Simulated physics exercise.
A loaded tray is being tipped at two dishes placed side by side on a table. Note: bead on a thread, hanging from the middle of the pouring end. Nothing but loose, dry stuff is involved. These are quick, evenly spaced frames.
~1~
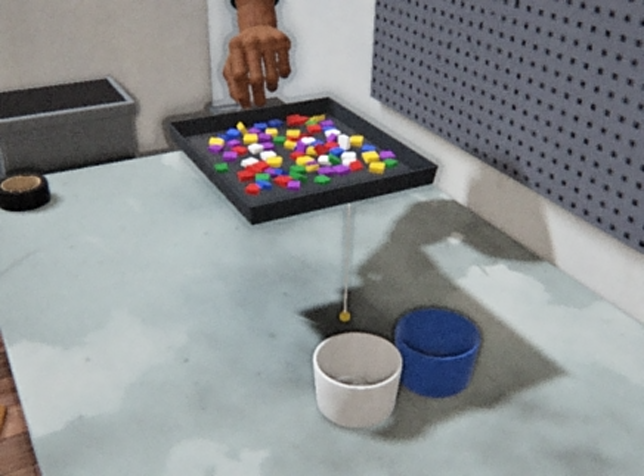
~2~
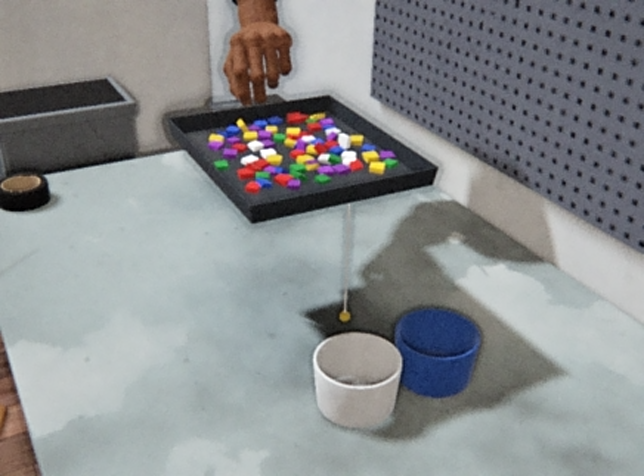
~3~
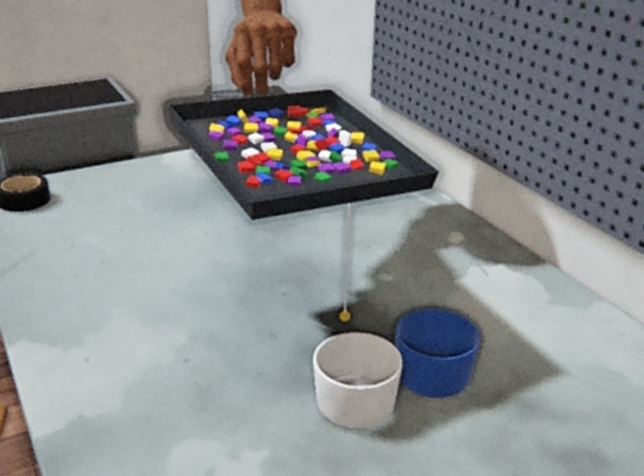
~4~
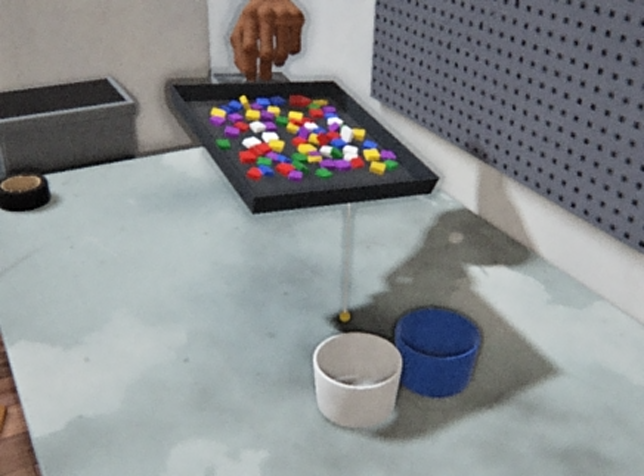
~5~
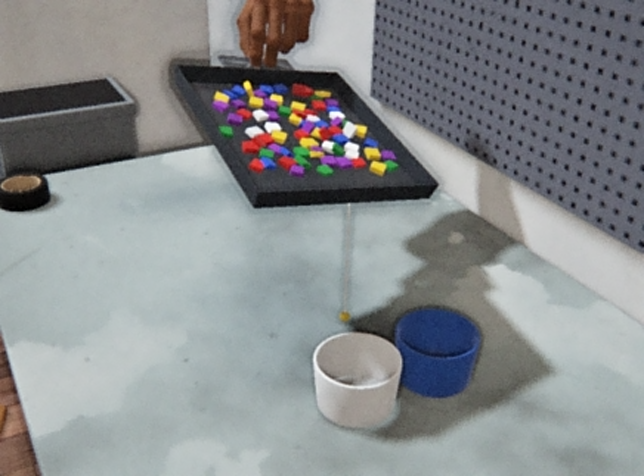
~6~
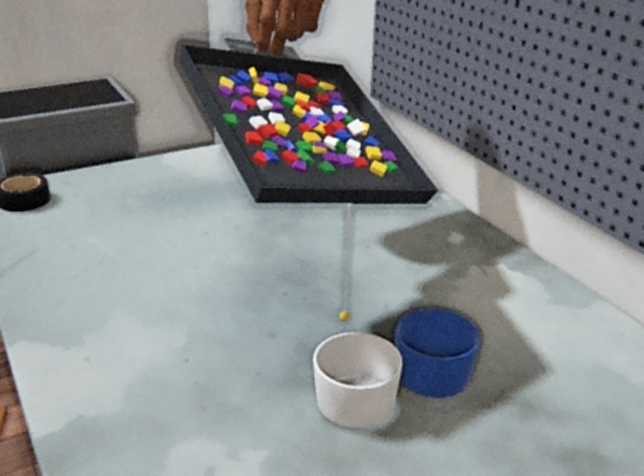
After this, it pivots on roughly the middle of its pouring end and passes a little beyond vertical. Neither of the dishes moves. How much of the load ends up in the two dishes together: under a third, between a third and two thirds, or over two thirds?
Together the dishes get under a third of it.
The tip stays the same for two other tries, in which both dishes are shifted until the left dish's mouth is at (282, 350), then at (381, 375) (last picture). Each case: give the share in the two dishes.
Roughly 20% first, roughly 0% second.
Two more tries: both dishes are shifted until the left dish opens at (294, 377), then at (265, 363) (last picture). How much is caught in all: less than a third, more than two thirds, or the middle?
Less than a third; under a third.
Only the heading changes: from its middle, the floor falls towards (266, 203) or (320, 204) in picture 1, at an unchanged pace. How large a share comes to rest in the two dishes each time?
The first try yields 0 percent and the second 30 percent.
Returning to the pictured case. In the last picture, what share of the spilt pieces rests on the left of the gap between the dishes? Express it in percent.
Close to 40 %.
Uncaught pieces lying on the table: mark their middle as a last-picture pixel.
Centre at rest: About (403, 339).
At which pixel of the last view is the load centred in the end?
The centre settles at about (405, 339).
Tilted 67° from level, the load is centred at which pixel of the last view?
I'd put it at about (381, 158).
Soon after the last picture, tray tipped steeply; nearly all on the tray; a small part in the air.
A little later, tray tipped past a quarter turn; most on the tray; a small part in the right dish; a small part outside both.
Later still, tray tipped past a quarter turn; a small part in the right dish; most outside both.
At rest, tray tipped past a quarter turn; none in the left dish; a small part in the right dish; most outside both.
